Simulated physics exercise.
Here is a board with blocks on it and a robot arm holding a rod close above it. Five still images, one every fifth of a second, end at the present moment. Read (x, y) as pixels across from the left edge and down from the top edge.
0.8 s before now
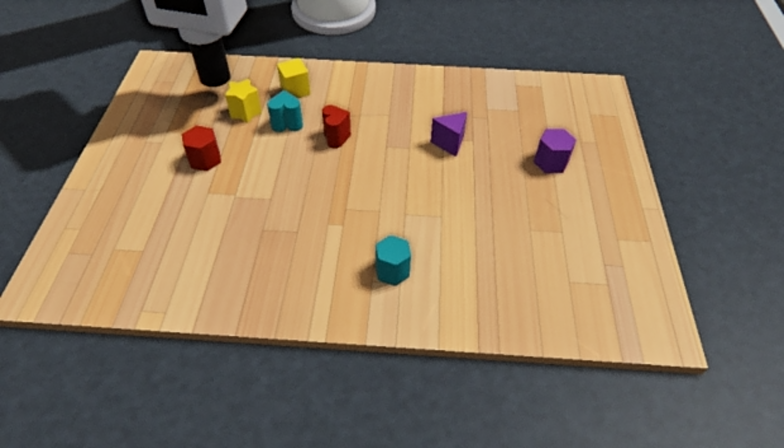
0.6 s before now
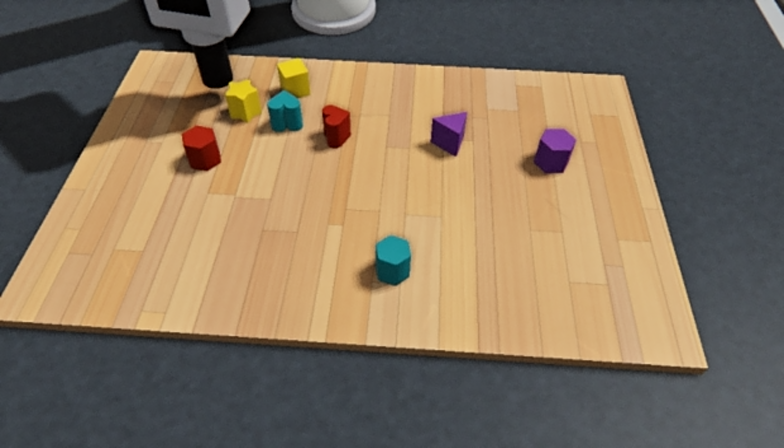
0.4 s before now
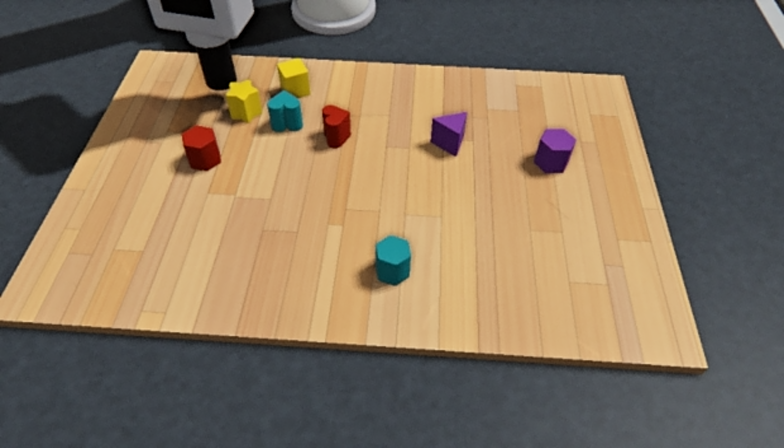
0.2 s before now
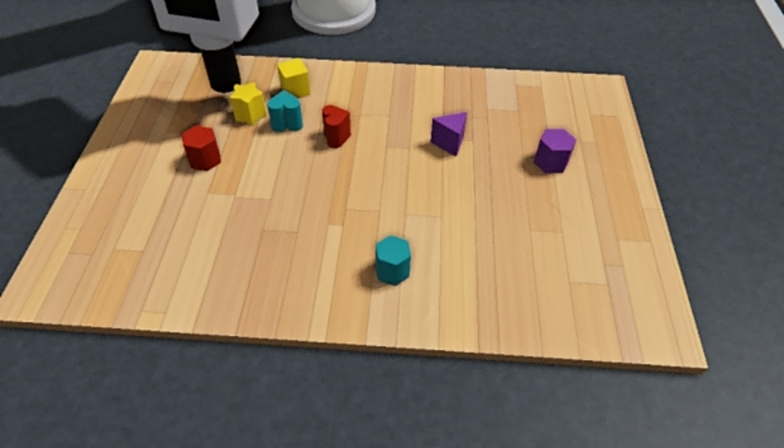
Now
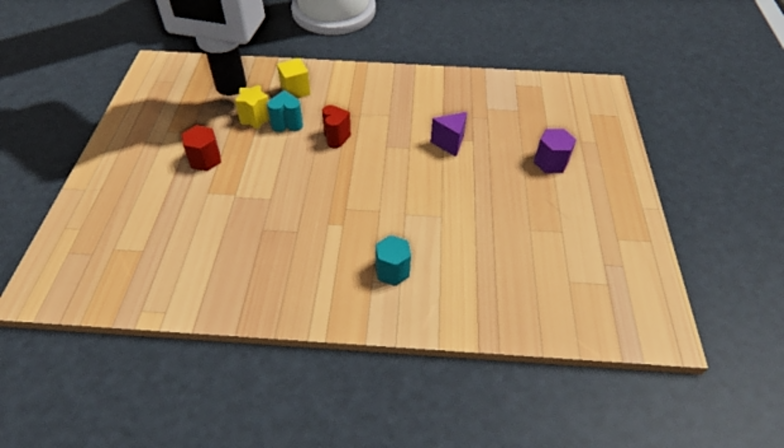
To begin with, a robot arm's dark rod sits at the upper left of a wooden board scattered with red, yellow, turquoise and purple blocks. The rod edges right and slightly down, then nudges the yellow star-shaped block a little toward the turquoise heart-shaped block, while the other blocks stay still.
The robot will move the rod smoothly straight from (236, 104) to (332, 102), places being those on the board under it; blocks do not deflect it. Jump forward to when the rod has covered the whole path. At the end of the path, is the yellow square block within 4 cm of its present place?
Yes, it checks out.
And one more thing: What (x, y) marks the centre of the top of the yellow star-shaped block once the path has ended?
Its top middle is near (269, 97).
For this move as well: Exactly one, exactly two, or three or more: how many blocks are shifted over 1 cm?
It will shift three or more blocks.
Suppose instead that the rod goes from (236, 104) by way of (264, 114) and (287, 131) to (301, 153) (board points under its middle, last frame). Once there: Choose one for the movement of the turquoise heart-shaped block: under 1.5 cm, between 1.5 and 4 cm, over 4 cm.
The answer is over 4 cm.
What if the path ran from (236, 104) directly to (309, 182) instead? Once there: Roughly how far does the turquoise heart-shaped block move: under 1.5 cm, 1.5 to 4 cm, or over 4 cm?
The turquoise heart-shaped block moves 1.5-4 cm.
The first path, step by step. One third of the way, rod at (265, 85); yellow star-shaped block at (265, 98), turned 70° clockwise; turquoise heart-shaped block at (290, 105), turned 15° anticlockwise.
Two thirds of the way, rod at (298, 85); yellow star-shaped block at (269, 97), turned 95° clockwise; turquoise heart-shaped block at (292, 107); yellow square block at (310, 62), turned 60° anticlockwise.
At the end, rod at (331, 84); yellow star-shaped block at (269, 97), turned 95° clockwise; turquoise heart-shaped block at (292, 107); yellow square block at (312, 61), turned 65° anticlockwise; red heart-shaped block not moved.
